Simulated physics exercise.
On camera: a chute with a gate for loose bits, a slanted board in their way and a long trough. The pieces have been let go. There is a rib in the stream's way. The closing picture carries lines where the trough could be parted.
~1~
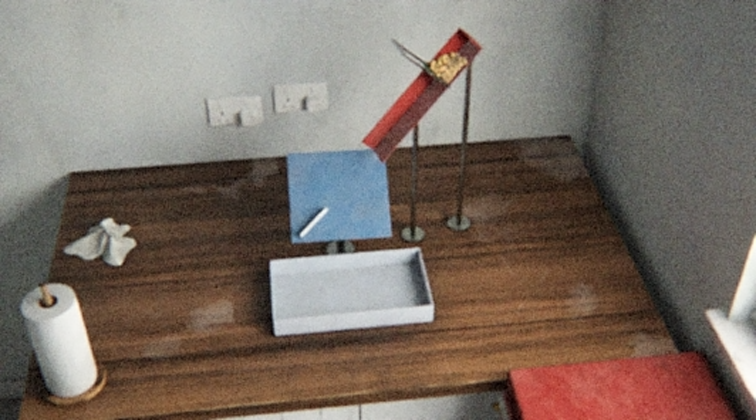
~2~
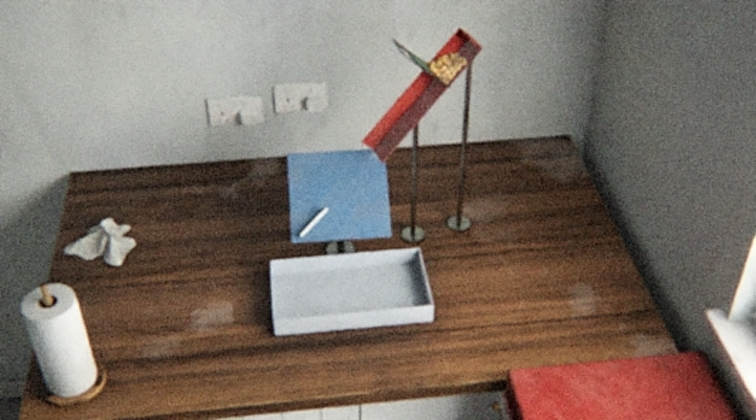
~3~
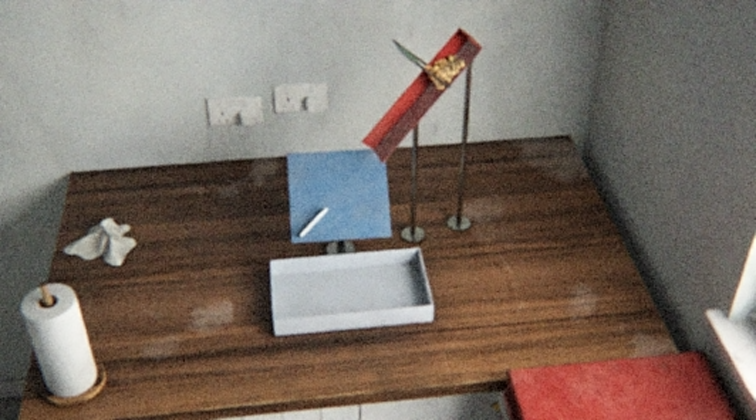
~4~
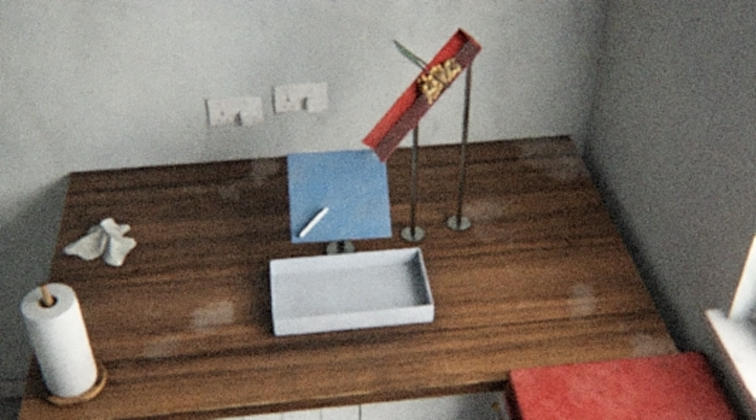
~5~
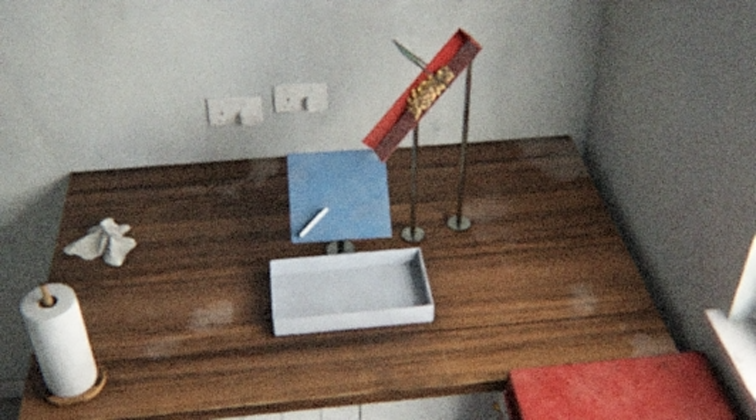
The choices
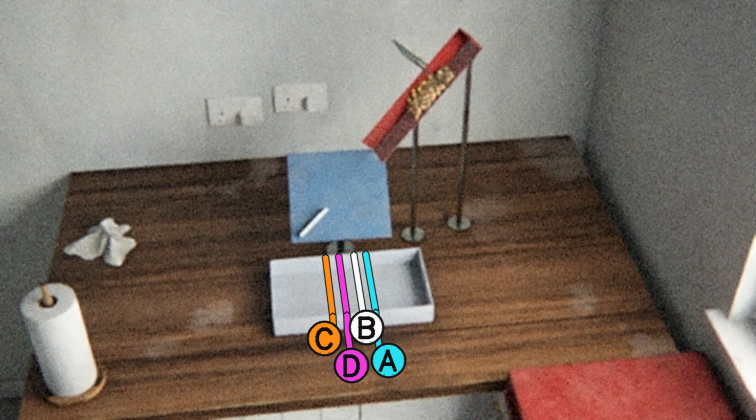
Red sloping chute above a blue slanted board and pale trough, with small yellowish bits sliding down and spreading along it.
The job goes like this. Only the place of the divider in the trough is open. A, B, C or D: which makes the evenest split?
Use line C.
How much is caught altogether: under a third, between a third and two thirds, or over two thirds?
Over two thirds.
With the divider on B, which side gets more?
More lands on the left.
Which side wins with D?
More lands on the left.
On the marked copy, line A crosses the front rim at (375, 311); line B crosses the front rim at (363, 312); line C crosses the front rim at (332, 315); line D crosses the front rim at (346, 313).
For line A, of what is caught, all on the left of the divider, none on the right.
For line B, of what is caught, nearly all on the left of the divider, a stray few on the right.
For line C, of what is caught, about two thirds on the left of the divider, about a third on the right.
For line D, of what is caught, nearly all on the left of the divider, a small part on the right.
